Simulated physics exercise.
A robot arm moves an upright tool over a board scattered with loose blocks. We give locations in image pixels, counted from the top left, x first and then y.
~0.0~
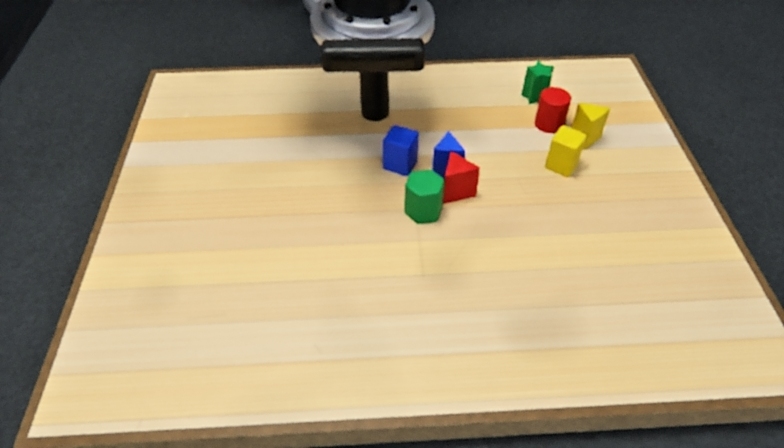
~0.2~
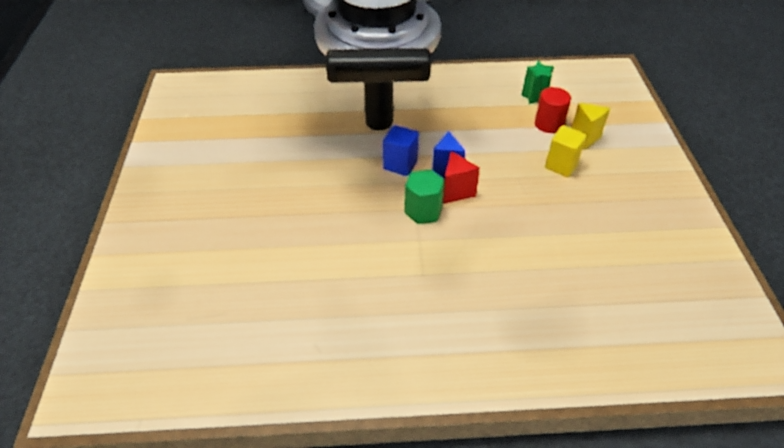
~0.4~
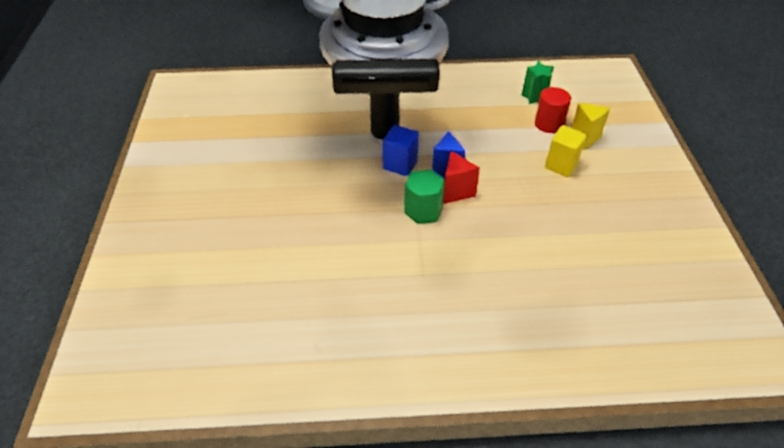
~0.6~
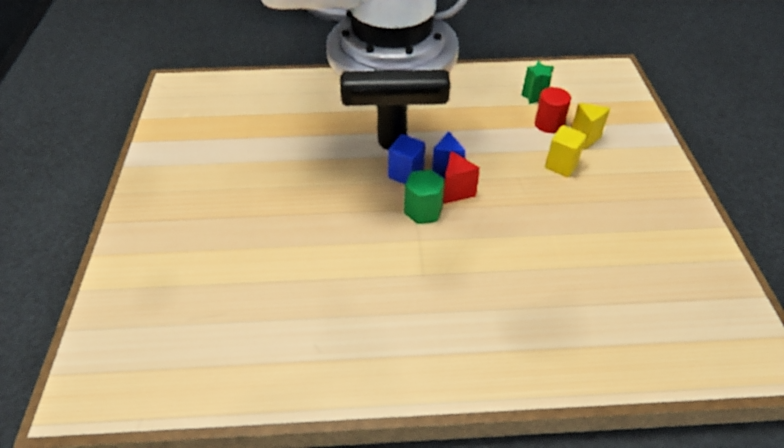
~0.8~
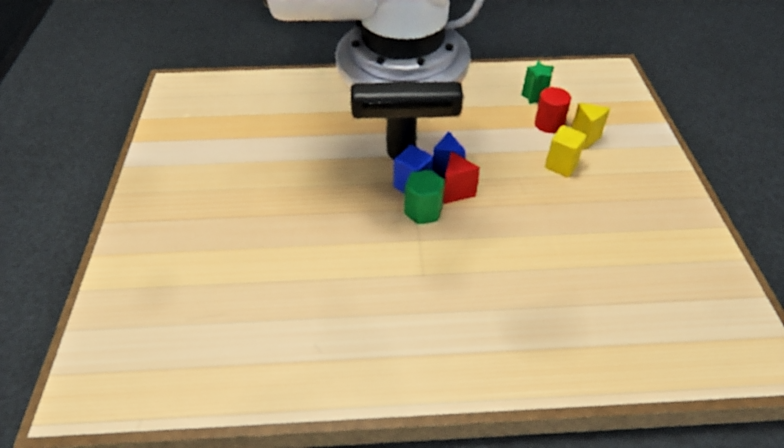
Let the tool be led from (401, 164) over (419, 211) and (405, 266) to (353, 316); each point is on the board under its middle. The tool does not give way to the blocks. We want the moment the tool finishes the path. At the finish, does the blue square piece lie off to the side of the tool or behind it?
I believe so.
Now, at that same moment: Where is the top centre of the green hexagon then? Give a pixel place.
At the end it should sit near (466, 273).
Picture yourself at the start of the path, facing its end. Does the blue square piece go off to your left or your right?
Shifted left.
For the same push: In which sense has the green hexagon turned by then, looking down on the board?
It turns counter-clockwise.
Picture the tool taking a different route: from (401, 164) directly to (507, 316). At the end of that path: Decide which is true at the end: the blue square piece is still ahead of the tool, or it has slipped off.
My prediction: No longer in front.
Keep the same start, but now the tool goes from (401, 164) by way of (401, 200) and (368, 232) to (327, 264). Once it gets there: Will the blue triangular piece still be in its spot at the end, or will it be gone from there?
It is still where it was.
On the path given first. One third of the way, tool (420, 200); blue square piece (435, 204), turned 25° clockwise; green hexagon (443, 231), turned 15° anticlockwise.
Two thirds of the way, tool (405, 255); blue square piece (438, 249); green hexagon (466, 273), turned 45° anticlockwise.
At the end, tool (352, 305); blue square piece (438, 250); green hexagon (466, 273), turned 45° anticlockwise; blue triangular piece still.
